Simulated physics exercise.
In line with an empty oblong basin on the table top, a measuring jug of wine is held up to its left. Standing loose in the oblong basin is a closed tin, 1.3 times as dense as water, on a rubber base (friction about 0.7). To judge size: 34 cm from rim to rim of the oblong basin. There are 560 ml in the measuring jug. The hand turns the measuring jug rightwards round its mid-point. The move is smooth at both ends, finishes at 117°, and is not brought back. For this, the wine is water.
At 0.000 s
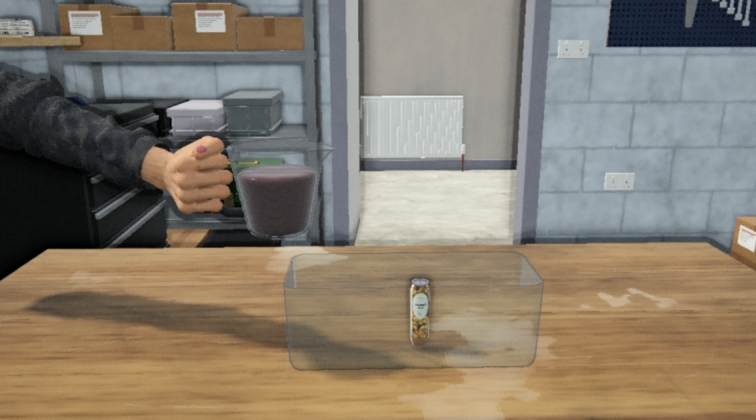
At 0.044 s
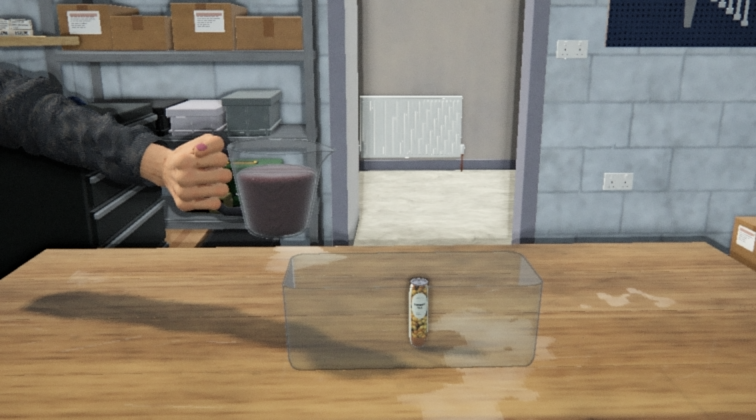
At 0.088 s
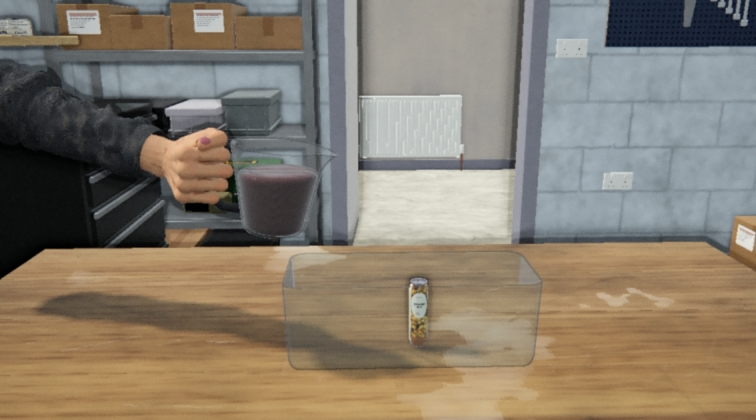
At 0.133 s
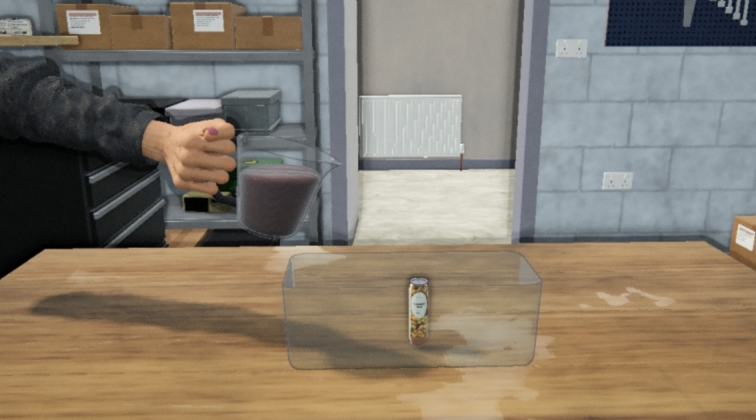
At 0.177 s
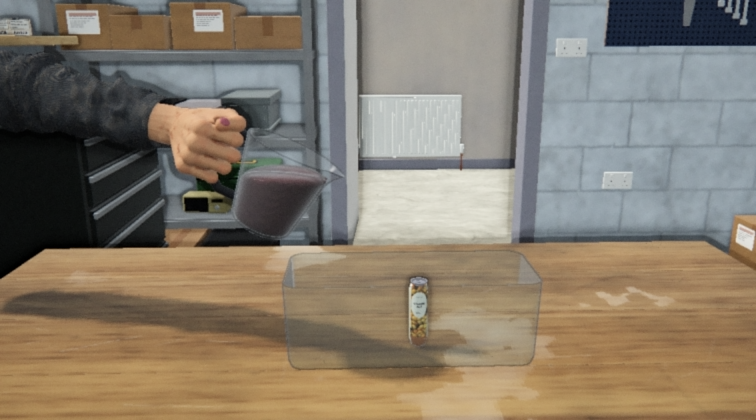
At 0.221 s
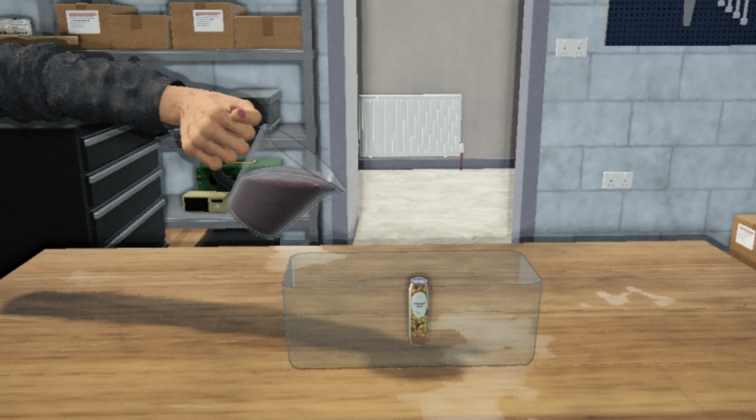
A hand steadily tilts a measuring jug of dark liquid rightwards above a clear basin.
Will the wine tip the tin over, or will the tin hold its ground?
It holds its ground.
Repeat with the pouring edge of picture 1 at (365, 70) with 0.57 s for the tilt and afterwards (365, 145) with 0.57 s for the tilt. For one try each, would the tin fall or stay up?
First it tips over; then it tips over.
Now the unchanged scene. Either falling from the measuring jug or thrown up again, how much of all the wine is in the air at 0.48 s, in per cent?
About 22 per cent.
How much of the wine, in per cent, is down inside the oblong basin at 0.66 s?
Roughly 94 percent of it.
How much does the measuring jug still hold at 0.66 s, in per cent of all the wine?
Close to 1 percent of the whole amount.
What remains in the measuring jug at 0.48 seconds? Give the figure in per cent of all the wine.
About 38 percent.
After 0.48 s the tilt is 109° and 38 per cent is still to pour; the tin stands where it began.
After 0.66 s the tilt is 117° and 1 per cent is still to pour; the tin stands where it began.
After 0.86 s the tilt is 117° and 0 per cent is still to pour; the tin stands where it began.
After 1.07 s the tilt is 117° and 0 per cent is still to pour; the tin stands where it began.
In the end the tin stands where it began.
